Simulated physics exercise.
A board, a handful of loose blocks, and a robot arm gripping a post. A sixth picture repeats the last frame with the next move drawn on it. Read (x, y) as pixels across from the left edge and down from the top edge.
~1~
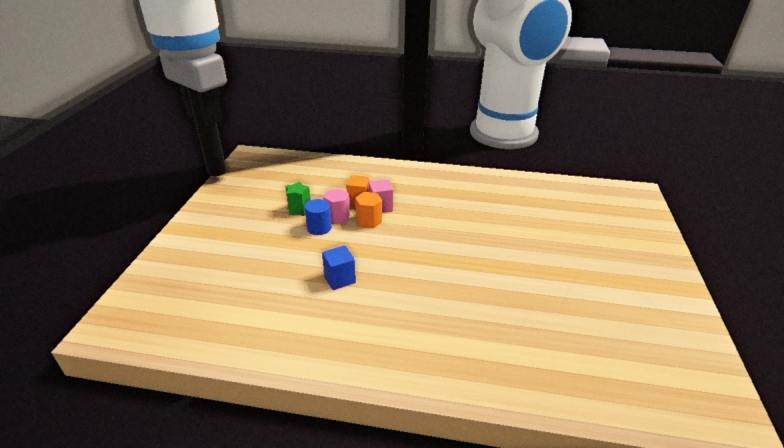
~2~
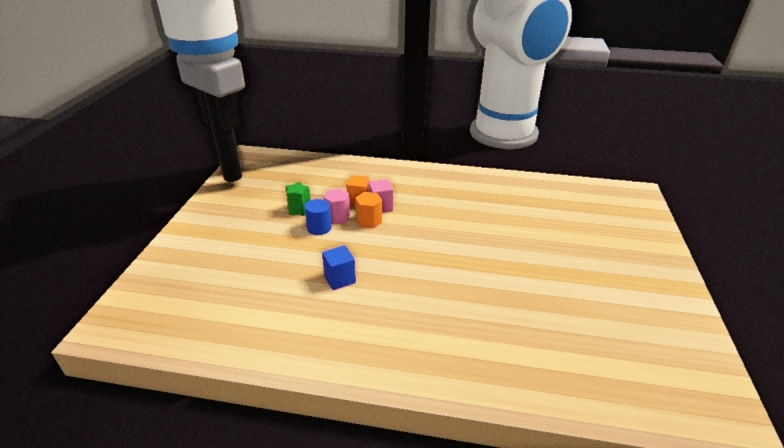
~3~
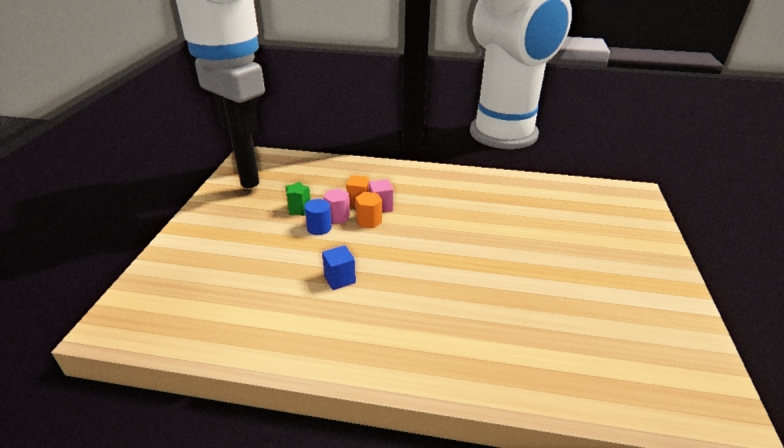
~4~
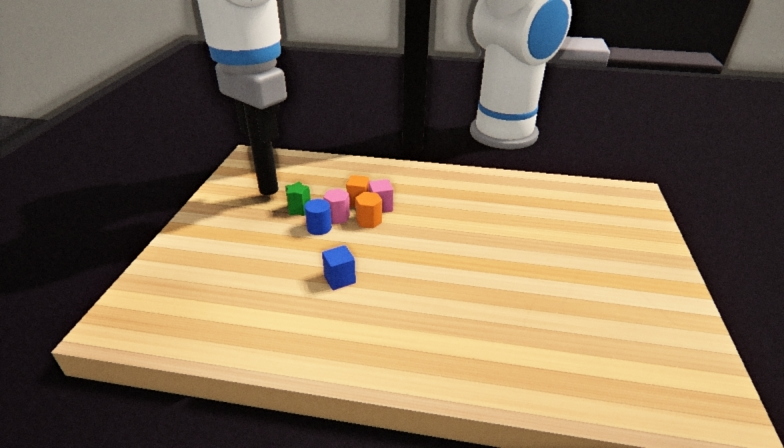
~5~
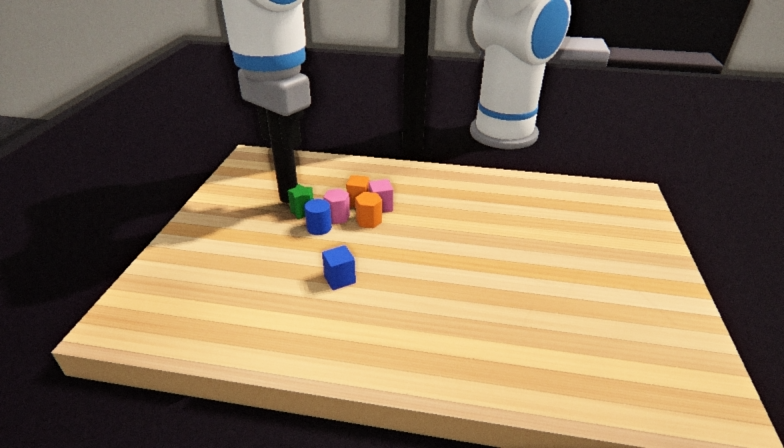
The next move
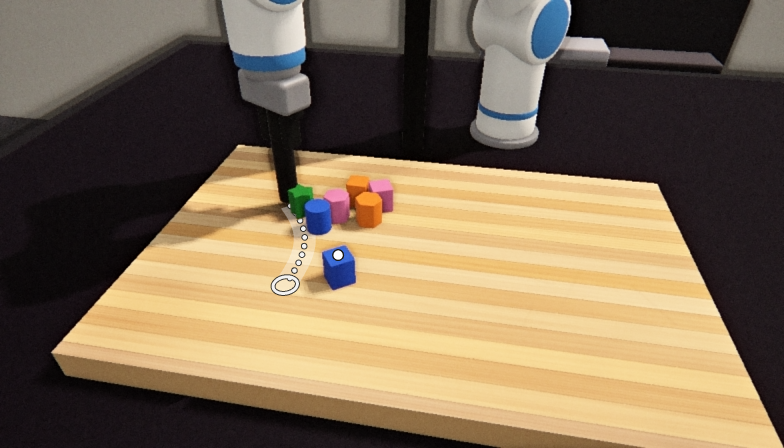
On a striped wooden board, a loose cluster of small green, blue, pink and orange blocks sits with a lone blue cube nearer the viewer. A robot arm holding a dark post moves in from the board's far left corner, travelling rightward and slightly closer, then nudges the green block slightly right.
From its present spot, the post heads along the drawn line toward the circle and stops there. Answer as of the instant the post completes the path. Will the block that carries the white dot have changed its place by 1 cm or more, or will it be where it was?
Here's my answer: The block that carries the white dot remains in position.
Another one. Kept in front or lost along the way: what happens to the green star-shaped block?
It slips out to the side or back.
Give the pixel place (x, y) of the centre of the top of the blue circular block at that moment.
For the centre of its top, I'd go with (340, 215).
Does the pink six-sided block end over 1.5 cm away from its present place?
Going by the path, no.
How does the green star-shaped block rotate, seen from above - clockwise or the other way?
Its spin: Anticlockwise.
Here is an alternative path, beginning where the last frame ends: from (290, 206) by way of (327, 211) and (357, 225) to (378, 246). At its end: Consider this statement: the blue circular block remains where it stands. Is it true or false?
Answer: False.
The drawn path runs from (290, 206) via (303, 227) and (302, 254), ending at (285, 285); the dot is on the blue square.
On the path given first. One third of the way, post (302, 220); green star-shaped block (321, 203), turned 50° anticlockwise; blue circular block (336, 214); pink six-sided block (339, 195), turned 15° anticlockwise.
Two thirds of the way, post (301, 247); green star-shaped block (321, 205), turned 65° anticlockwise; blue circular block (340, 215); pink six-sided block (339, 195), turned 15° anticlockwise.
At the end, post (284, 277); green star-shaped block (321, 205), turned 65° anticlockwise; blue circular block (340, 215); pink six-sided block (339, 195), turned 15° anticlockwise; blue square not moved.
